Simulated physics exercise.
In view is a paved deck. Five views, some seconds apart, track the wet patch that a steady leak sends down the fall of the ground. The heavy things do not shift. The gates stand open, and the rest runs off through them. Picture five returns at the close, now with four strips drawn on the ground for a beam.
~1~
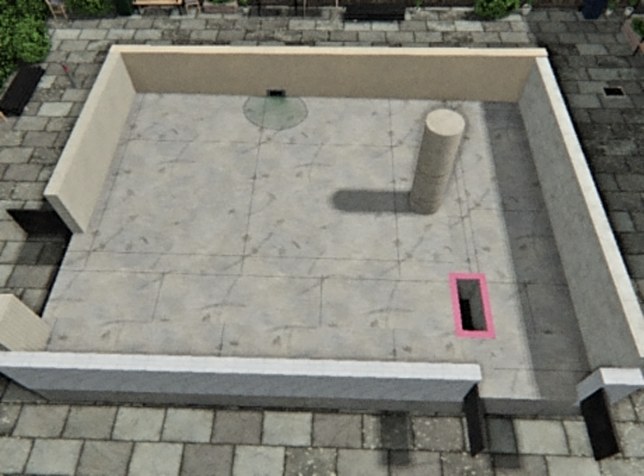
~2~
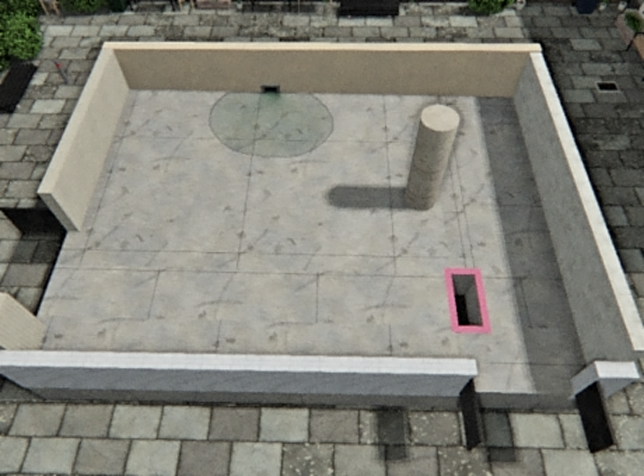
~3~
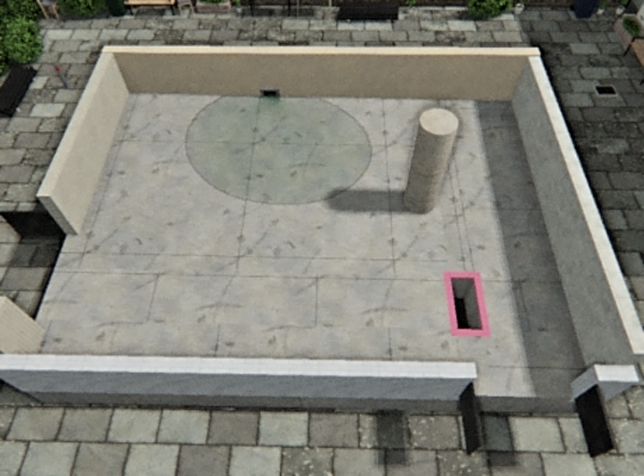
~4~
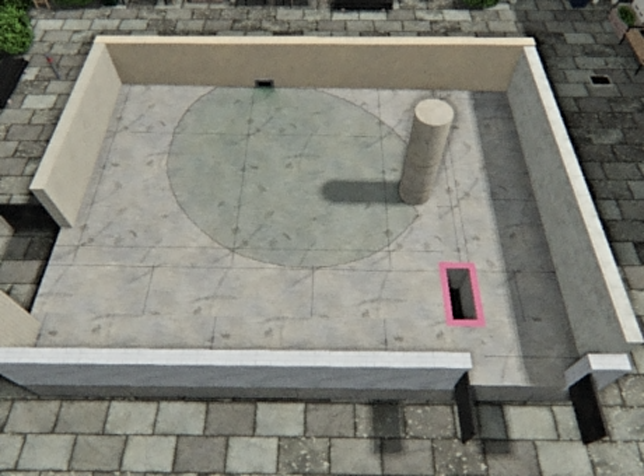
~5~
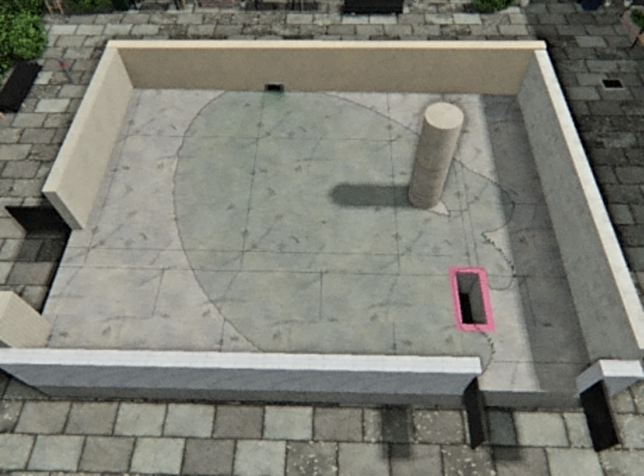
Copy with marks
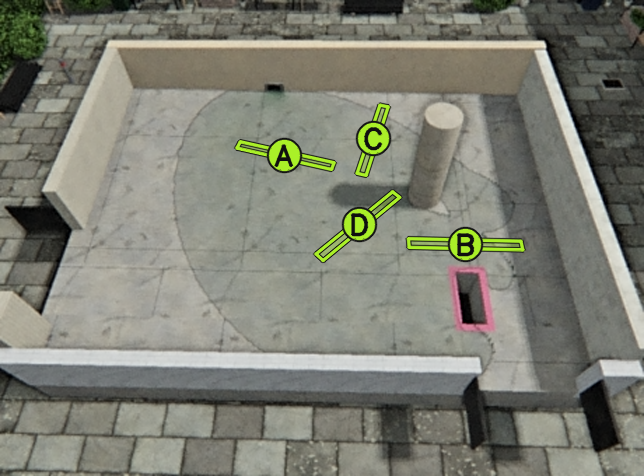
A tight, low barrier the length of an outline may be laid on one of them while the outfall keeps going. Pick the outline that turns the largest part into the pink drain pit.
Go for C.
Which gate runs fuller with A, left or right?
More leaves on the right.
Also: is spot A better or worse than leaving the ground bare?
It is worse.
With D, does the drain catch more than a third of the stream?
No, it does not.
On the marked copy, A from (238, 144) to (332, 166); B from (408, 242) to (521, 245); C from (361, 174) to (384, 106); D from (319, 257) to (396, 194).
For spot A, about 17 % of the stream runs into the pink drain pit, about 83 % out by the gates.
For spot B, about 16 % of the stream runs into the pink drain pit, about 84 % out by the gates.
For spot C, about 24 % of the stream runs into the pink drain pit, about 75 % out by the gates.
For spot D, about 19 % of the stream runs into the pink drain pit, about 81 % out by the gates.
